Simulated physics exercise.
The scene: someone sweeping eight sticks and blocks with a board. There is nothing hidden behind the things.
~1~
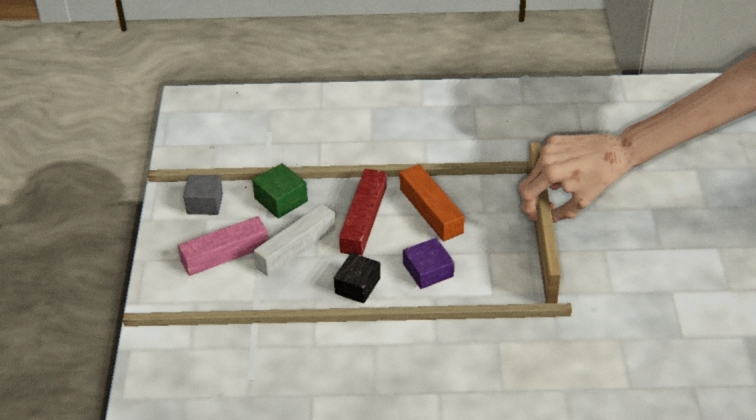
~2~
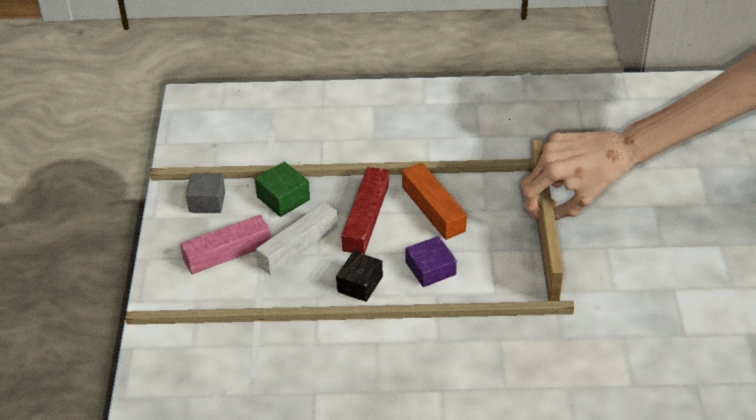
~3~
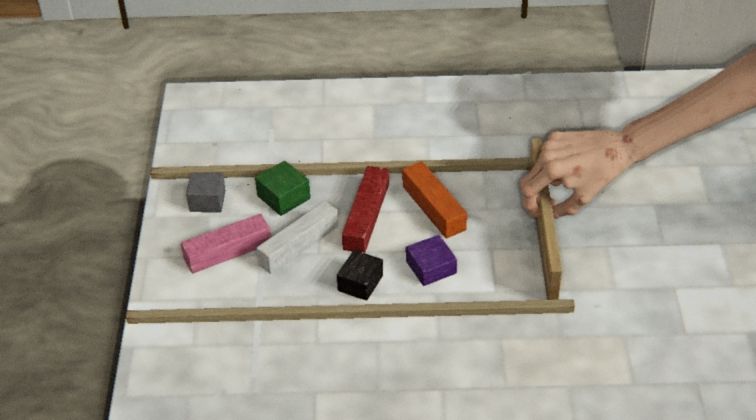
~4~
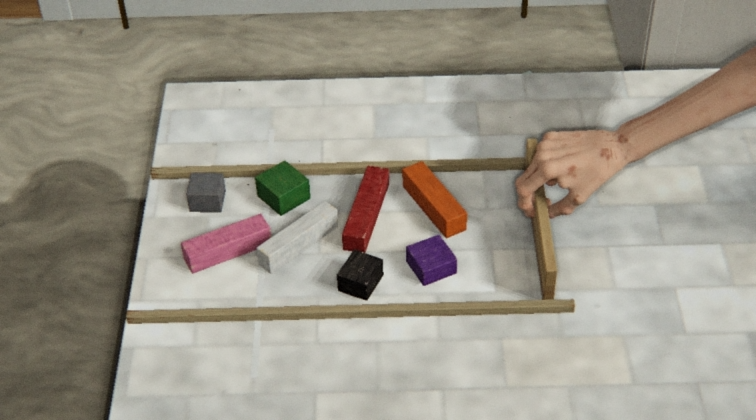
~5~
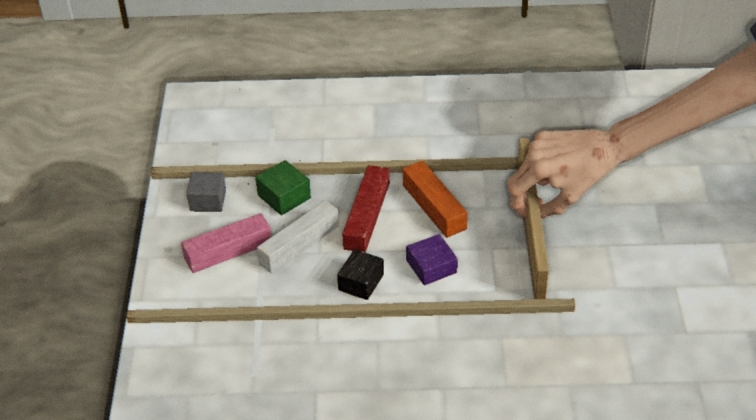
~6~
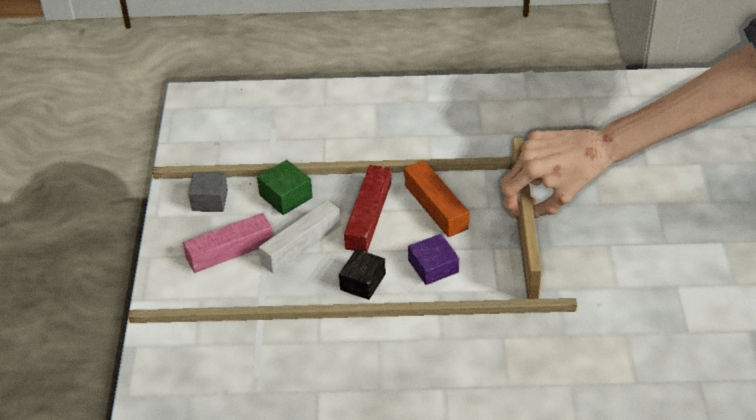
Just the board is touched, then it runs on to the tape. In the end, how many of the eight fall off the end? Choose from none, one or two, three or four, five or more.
Final count: None.
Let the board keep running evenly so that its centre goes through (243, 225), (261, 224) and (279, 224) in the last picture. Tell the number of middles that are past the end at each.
1, 0, 0.
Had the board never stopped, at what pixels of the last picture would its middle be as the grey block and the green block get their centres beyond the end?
The middle would be close to (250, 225) and then close to (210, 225).
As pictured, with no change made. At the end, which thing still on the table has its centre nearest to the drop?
Looking at the middles, it's the grey block.
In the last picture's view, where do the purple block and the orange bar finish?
Near (245, 259) and (256, 202).
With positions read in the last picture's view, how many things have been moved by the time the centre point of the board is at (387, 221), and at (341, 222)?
I make it 5 at the first spot and 7 at the other.
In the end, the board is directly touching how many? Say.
That makes 3.
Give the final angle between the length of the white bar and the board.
The angle comes out near 5 degrees.
Soon after, none off yet; grey block at rest near (208, 192); pink bar at rest near (229, 242); green block at rest near (285, 187).
After that, none off yet; grey block moving near (197, 192); pink bar displaced a little near (192, 238); green block displaced about its own width near (233, 182).
In the end, the number that fall off is zero.
